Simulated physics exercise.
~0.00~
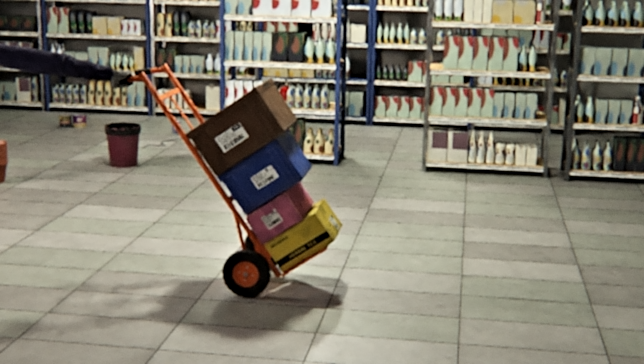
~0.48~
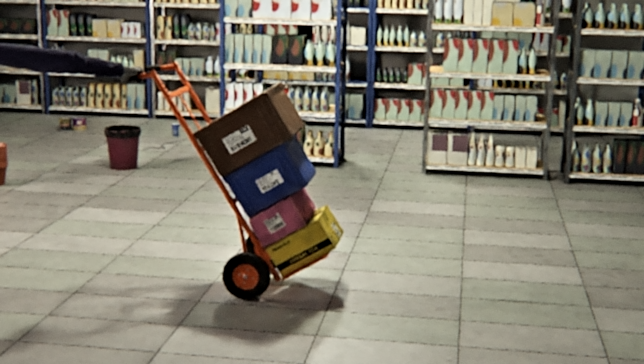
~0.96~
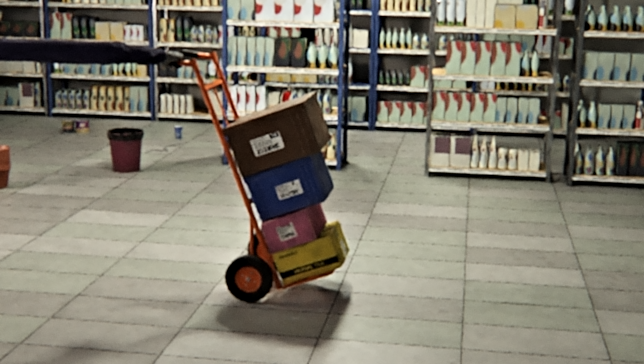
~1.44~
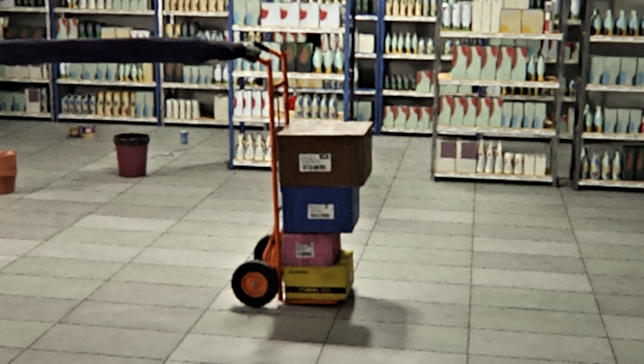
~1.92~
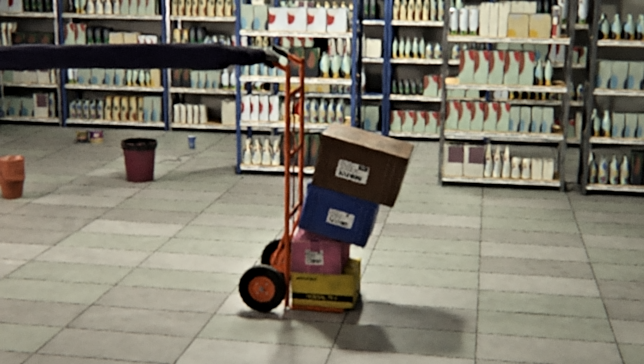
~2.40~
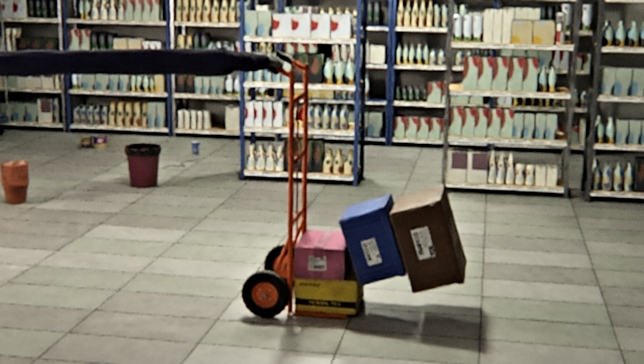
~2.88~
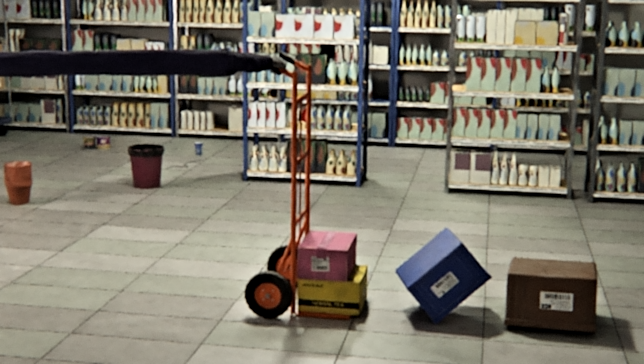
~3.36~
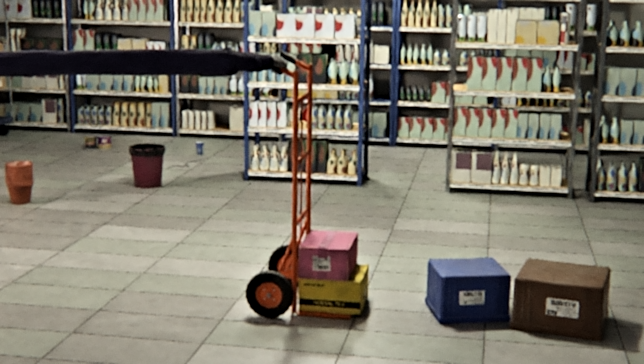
Stacked boxes on an orange sack truck swinging upright, the brown and blue ones toppling right onto the tiled floor.
